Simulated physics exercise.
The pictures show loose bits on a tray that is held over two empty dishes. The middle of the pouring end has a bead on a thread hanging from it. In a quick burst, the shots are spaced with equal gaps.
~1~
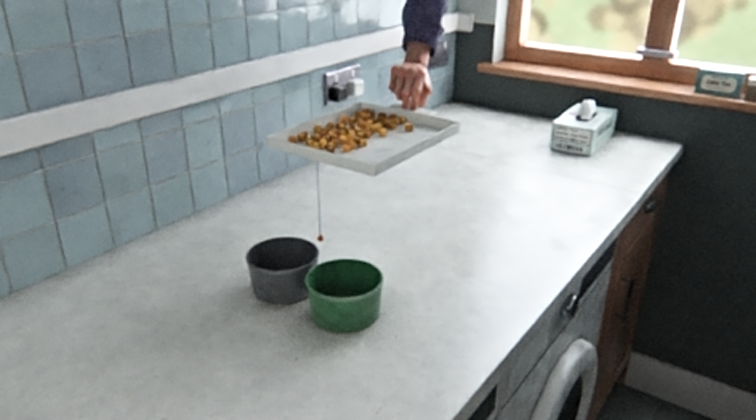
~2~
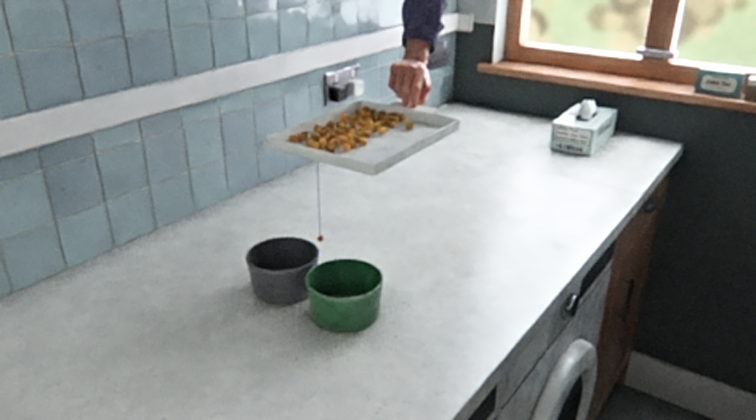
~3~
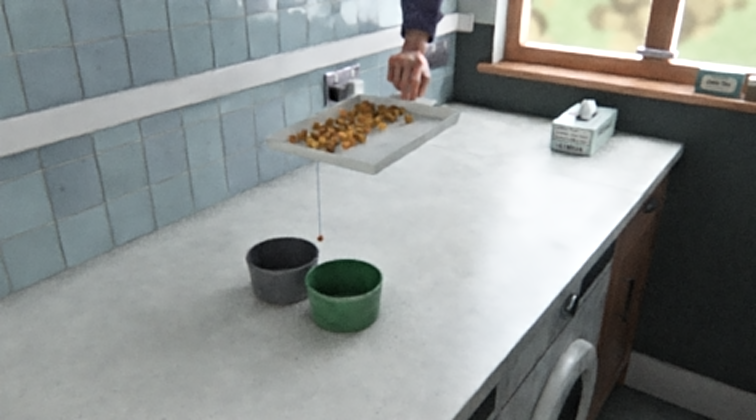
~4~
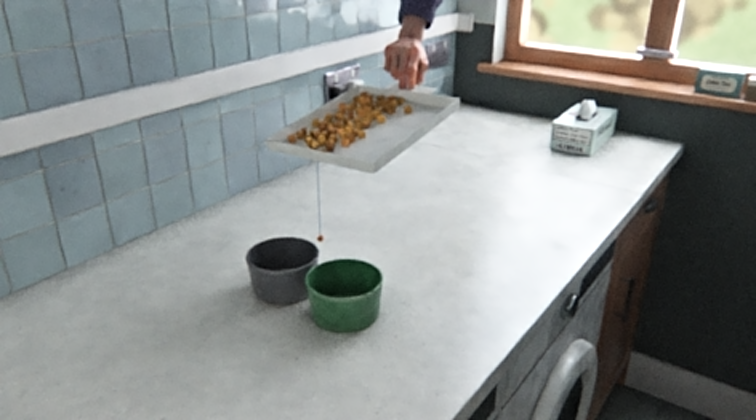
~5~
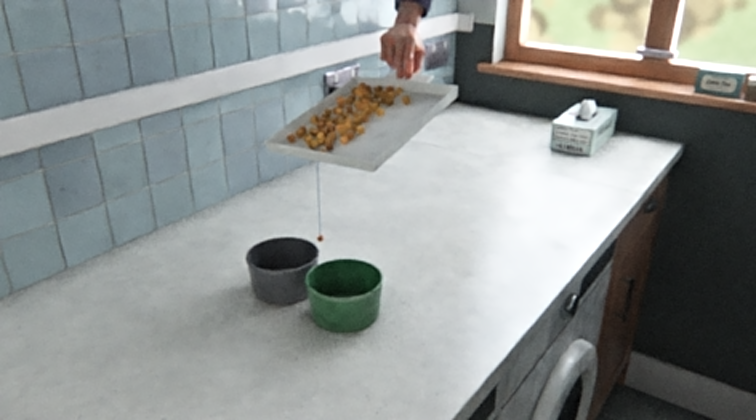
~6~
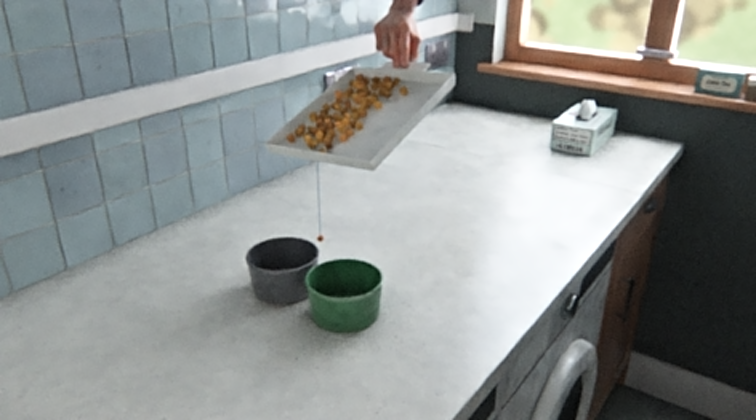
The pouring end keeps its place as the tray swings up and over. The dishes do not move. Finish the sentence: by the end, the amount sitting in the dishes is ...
... between one and two thirds of what the tray held.
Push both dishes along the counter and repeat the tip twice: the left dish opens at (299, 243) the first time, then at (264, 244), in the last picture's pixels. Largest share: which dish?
The first arrangement gives the one at left, the second arrangement gives the one at left.
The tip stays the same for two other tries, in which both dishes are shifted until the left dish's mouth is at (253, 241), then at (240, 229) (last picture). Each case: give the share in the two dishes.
First 90 per cent, second 80 per cent.
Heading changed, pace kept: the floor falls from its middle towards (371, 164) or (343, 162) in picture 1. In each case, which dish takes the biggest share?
First try, the dish at right; second try, the dish at right.
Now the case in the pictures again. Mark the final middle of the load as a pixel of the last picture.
I'd mark it at roughly (261, 283).
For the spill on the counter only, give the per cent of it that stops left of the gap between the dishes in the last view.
Share to the left: Near 100 per cent.
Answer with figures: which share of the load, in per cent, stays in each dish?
Looks like close to 50 % lands in the left dish and close to 0 % in the right one.
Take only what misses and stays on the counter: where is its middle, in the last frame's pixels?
It's centred close to pixel (211, 283).
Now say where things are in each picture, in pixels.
The first picture shows corners of the pouring end at (269, 136) and (374, 164), level; middle of the load at (348, 131), croutons; left dish at (259, 282); right dish at (321, 309); bead on its thread at (320, 238).
The second picture shows corners of the pouring end at (268, 136) and (374, 163), level; middle of the load at (348, 130).
The third picture shows corners of the pouring end at (268, 137) and (373, 163), tipped barely, lowest at the left corner; middle of the load at (348, 126).
The fourth picture shows corners of the pouring end at (267, 139) and (372, 162), tipped a little, lowest at the left corner; middle of the load at (347, 121).
The fifth picture shows corners of the pouring end at (267, 141) and (371, 161), tipped a little, lowest at the left corner; middle of the load at (346, 116).
The sixth picture shows corners of the pouring end at (266, 143) and (370, 160), tipped clearly, lowest at the left corner; middle of the load at (344, 112); left dish at (259, 282); right dish at (321, 309).
Soon, tray tipped steeply; nearly all on the tray; a stray few in the air.
A while on, tray tipped right over; nearly all on the tray; a stray few in the left dish; a stray few outside both.
Towards the end, tray tipped past a quarter turn; about half in the left dish; about half outside both.
Finally, tray tipped past a quarter turn; none in the right dish; about half in the left dish; about half outside both.
